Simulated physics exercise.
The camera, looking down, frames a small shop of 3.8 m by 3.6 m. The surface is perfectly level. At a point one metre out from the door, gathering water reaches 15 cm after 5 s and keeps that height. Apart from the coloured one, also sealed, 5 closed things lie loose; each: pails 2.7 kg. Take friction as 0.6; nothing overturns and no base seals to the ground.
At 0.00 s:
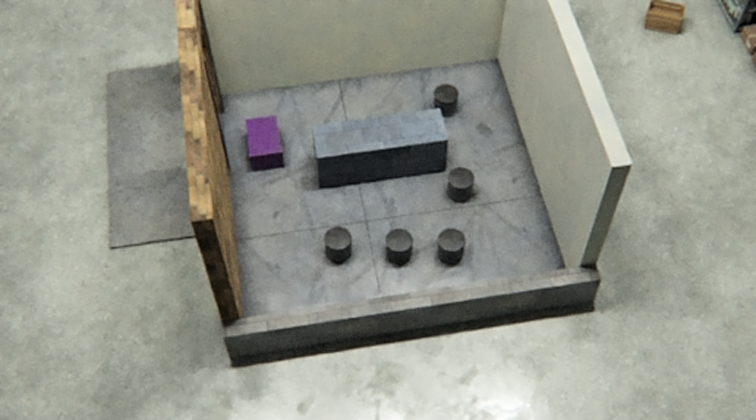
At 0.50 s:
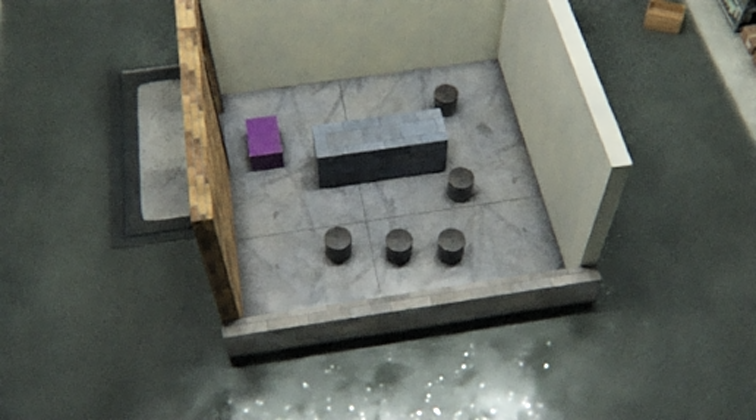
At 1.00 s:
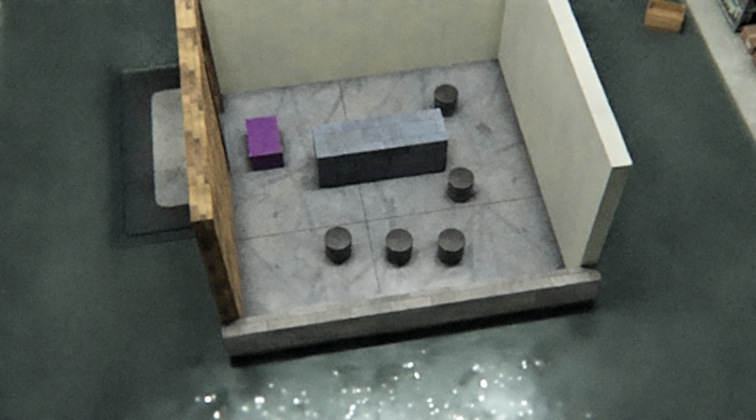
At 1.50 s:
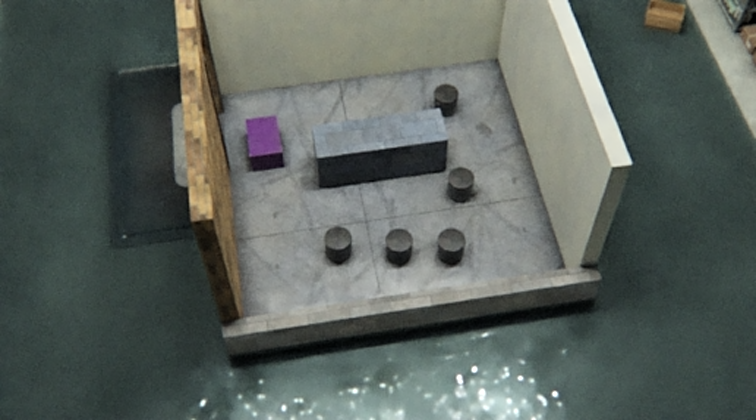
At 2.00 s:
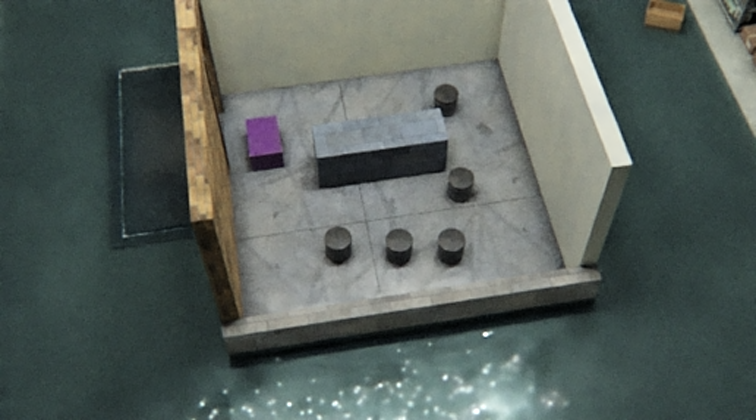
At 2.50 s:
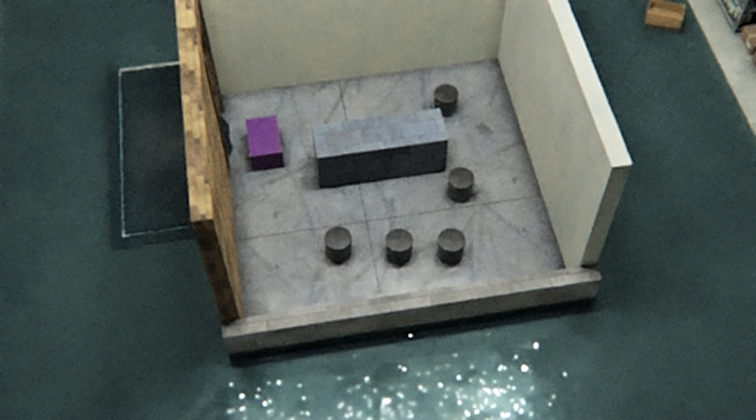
In a small walled shop seen from above, water spreads around the outside and closes over the pale patch beyond the left wall, while the purple crate, long grey block and five dark round objects inside stay still.
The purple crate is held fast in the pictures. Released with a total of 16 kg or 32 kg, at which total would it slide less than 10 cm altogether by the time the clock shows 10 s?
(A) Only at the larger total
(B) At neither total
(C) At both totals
(A) Only at the larger total.
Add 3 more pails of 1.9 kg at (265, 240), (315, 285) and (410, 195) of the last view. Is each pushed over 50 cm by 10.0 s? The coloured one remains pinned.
Order as asked: Goes beyond / goes beyond / stays within.
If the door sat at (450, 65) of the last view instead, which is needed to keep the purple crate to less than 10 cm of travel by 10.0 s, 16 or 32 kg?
The answer is that the lesser mass suffices.
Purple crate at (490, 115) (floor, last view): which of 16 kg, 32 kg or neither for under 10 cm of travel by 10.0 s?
Outcome - success with heavier only.
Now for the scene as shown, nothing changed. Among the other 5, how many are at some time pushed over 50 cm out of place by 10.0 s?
1 in all.
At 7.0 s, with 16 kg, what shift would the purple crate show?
I'd put it at roughly 40 cm.
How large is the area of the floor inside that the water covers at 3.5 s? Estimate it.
Somewhere around 0.5 m2, roughly.
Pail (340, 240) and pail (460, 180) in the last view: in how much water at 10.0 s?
Close to 2 and 1 centimetres.
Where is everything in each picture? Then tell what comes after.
In the first picture, the purple crate at (264, 136) rests on the ground; water covers 0.0 m2; 0 of 6 have shifted.
In the second picture, the purple crate at (264, 136) rests on the ground; 0.0 m2 under water; 0 of 6 have shifted.
In the third picture, the purple crate at (264, 136), on the bottom; water covers 0.0 m2; 0 of 6 have shifted.
In the fourth picture, the purple crate at (264, 136), on the bottom; water covers 0.0 m2; 0 of 6 have shifted.
In the fifth picture, the purple crate at (264, 136) rests on the ground; 0.0 m2 under water; 0 of 6 have shifted.
In the sixth picture, the purple crate at (264, 136), on the bottom; 0.0 m2 under water; 0 of 6 have shifted.
After 3.5 s the purple crate would be 0 cm from its start with 16 kg and 0 cm from its start with 32 kg; 2 cm of water round it then.
After 4.5 s the purple crate would be 1 cm from its start with 16 kg and 0 cm from its start with 32 kg; 4 cm of water round it then.
After 7.0 s the purple crate would be 40 cm from its start with 16 kg and 0 cm from its start with 32 kg; 5 cm of water round it then.
After 10.0 s the purple crate would be 44 cm from its start with 16 kg and 0 cm from its start with 32 kg; 5 cm of water round it then.
